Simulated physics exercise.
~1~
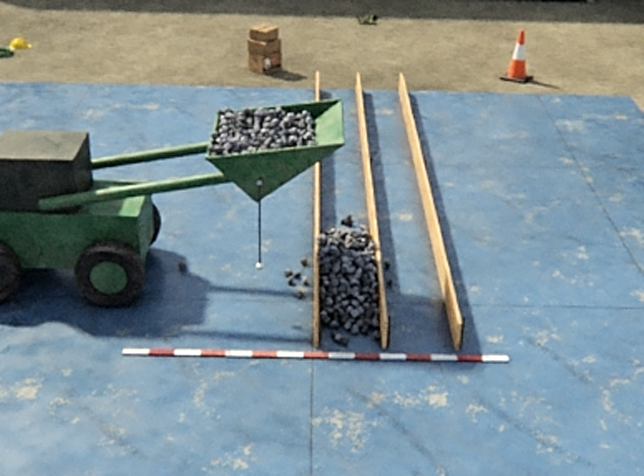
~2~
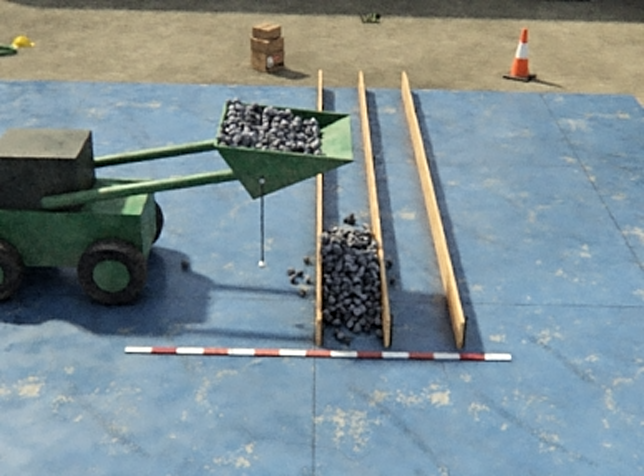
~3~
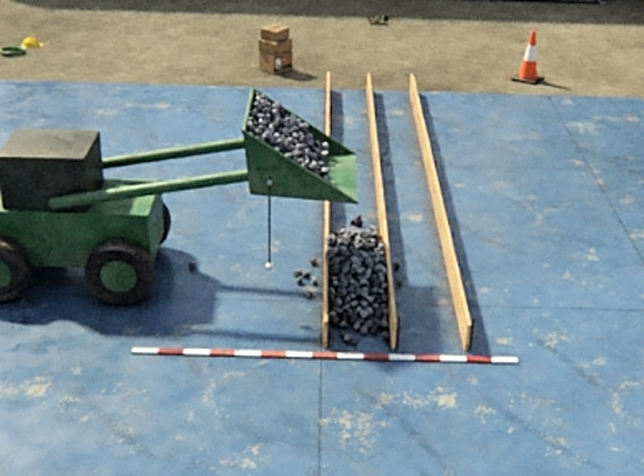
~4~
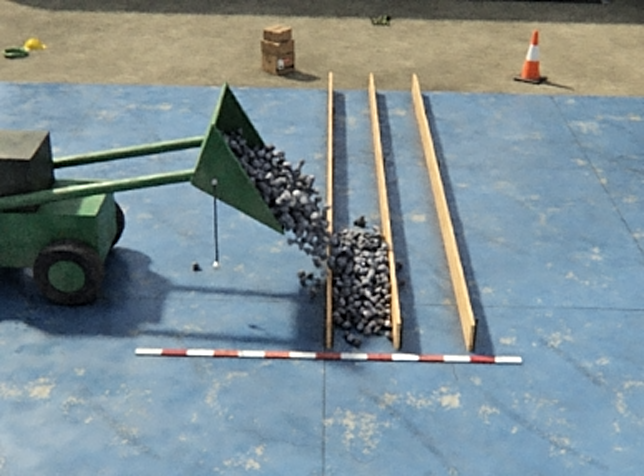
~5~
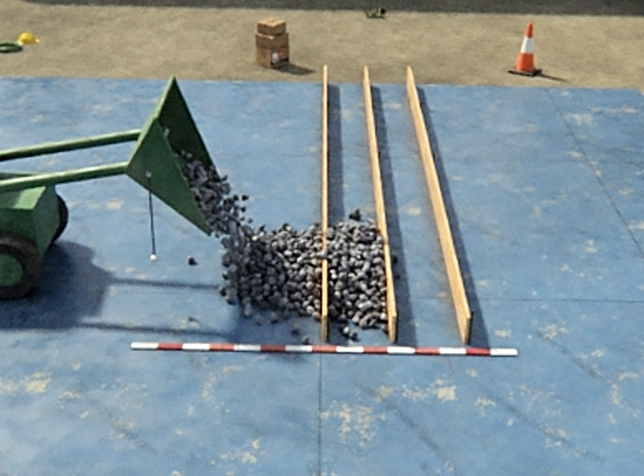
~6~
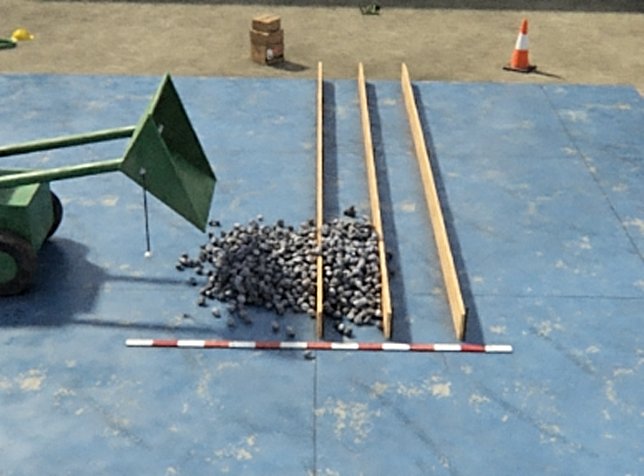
A green loader backs left while tipping dark stones, mostly short of the wooden planks.
